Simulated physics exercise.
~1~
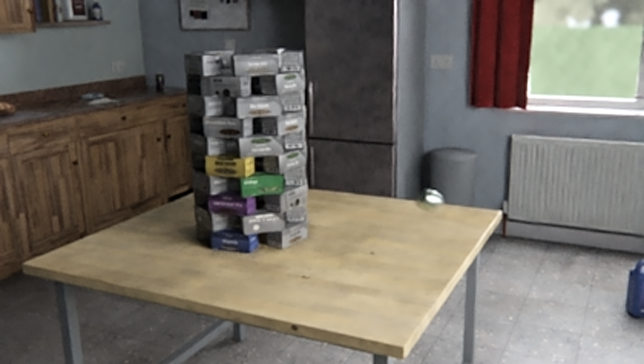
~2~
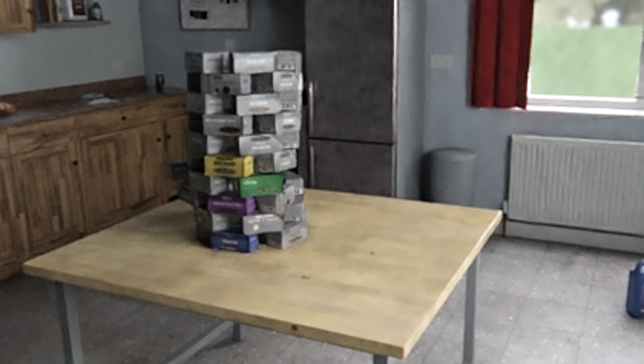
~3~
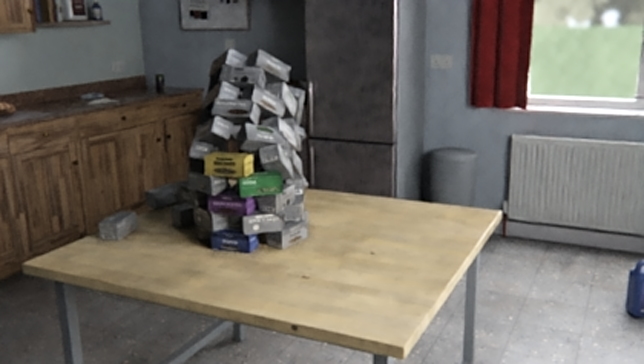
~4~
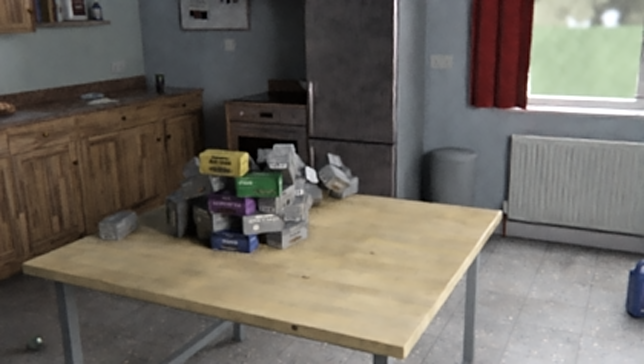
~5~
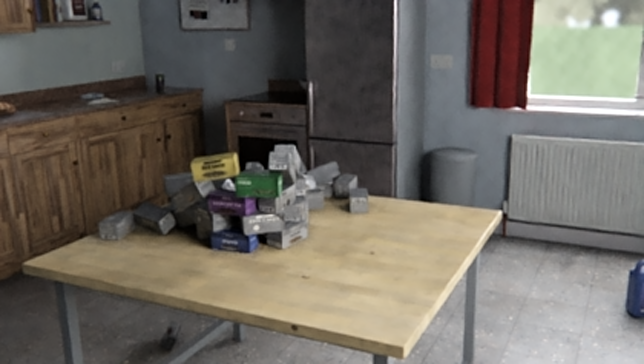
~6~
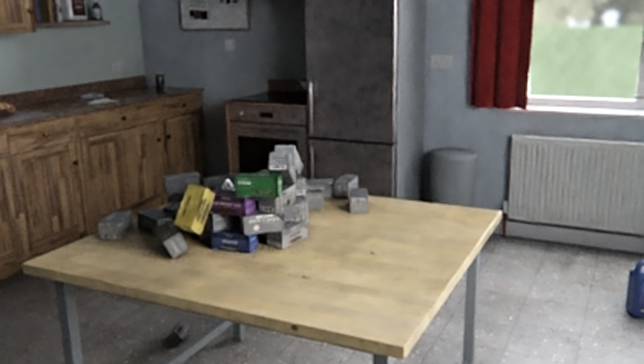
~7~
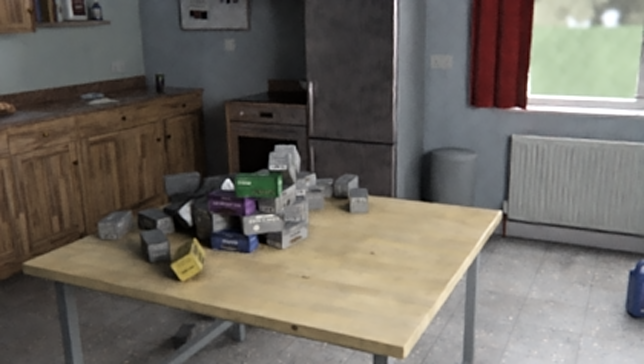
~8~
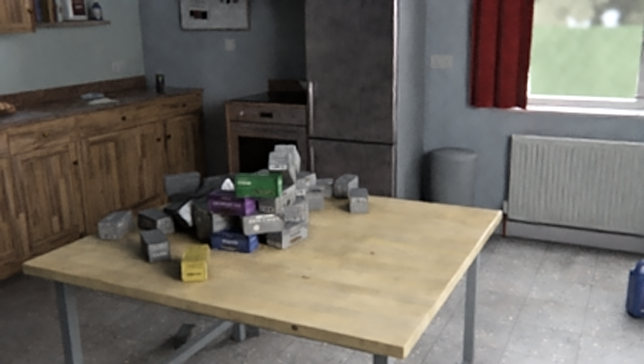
At the start, a tall round tower of mostly grey packets stands on a wooden table in a kitchen, with a small shiny ball in the air to its right. The ball disappears from view at the tower, and the upper packets begin to shift, then lean and tumble apart. The top collapses into a low heap, scattering packets to both sides, while the yellow one stays perched on top. It then tips left, slides down the front and turns over onto the tabletop. At the end, it rests upside down beside the heap, where the purple, green and blue packets remain in place.
